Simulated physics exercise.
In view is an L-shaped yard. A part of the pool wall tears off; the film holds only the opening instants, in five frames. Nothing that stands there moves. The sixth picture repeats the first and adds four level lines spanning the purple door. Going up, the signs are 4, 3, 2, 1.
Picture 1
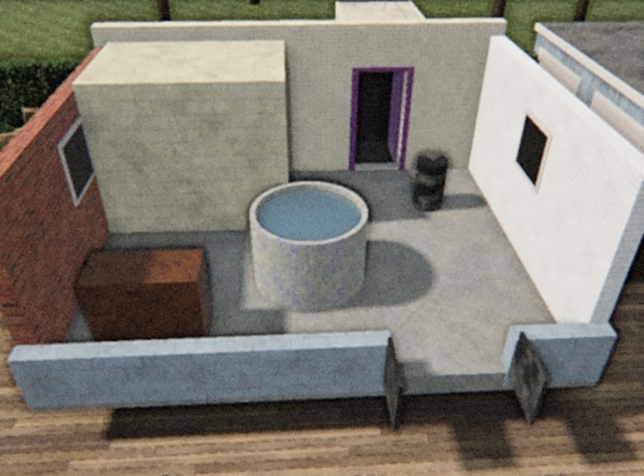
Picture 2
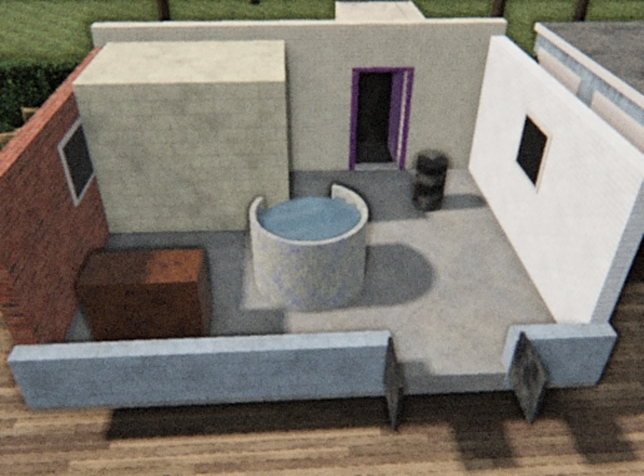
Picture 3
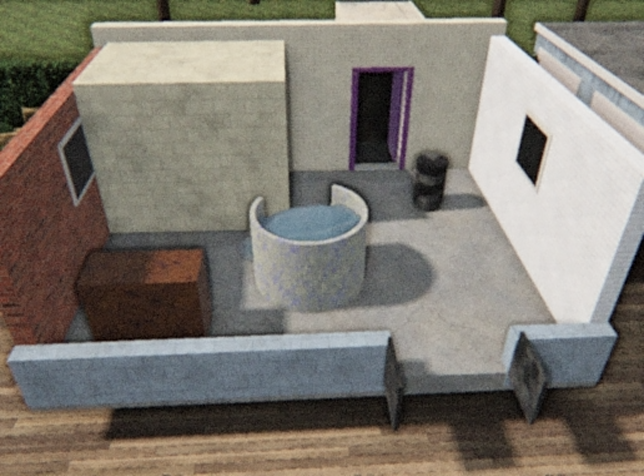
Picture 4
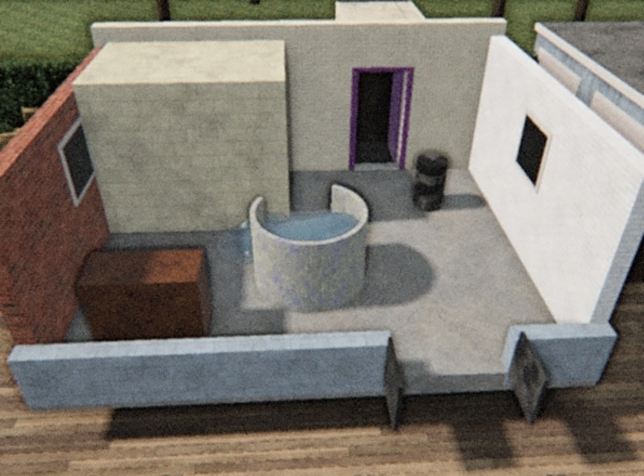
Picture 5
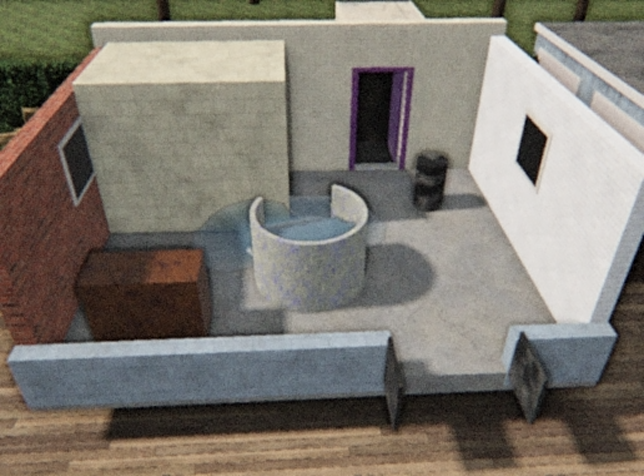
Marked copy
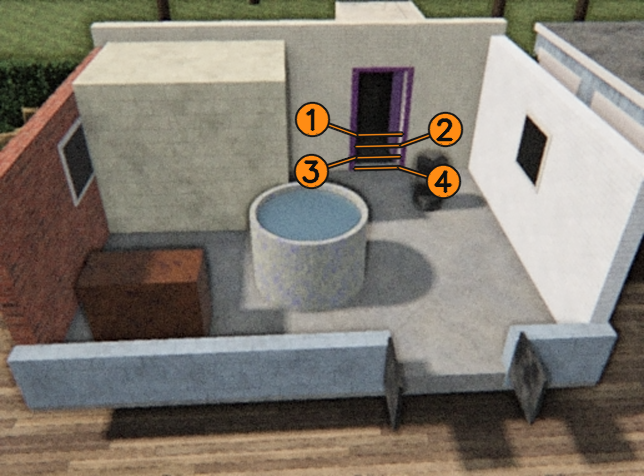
In a small walled yard, the back of a round stone pool's wall opened up, and the water inside sank a little as a thin sheet of it spread out across the ground behind and to the left.
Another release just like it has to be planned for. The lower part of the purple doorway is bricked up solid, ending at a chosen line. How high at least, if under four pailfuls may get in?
Mark 3.
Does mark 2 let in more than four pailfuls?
No, not at all.
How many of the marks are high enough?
Three of the four.
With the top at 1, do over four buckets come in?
No, not at all.
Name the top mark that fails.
The answer is 4.
In orange, 1 at (379, 134); 2 at (378, 146); 3 at (377, 157); 4 at (377, 168); from the bottom up 4, 3, 2, 1.
If 1 is chosen, nothing gets over.
If 2 is chosen, nothing gets over.
If 3 is chosen, a splash gets over, under a bucket.
If 4 is chosen, some 15 bucketfuls get in.
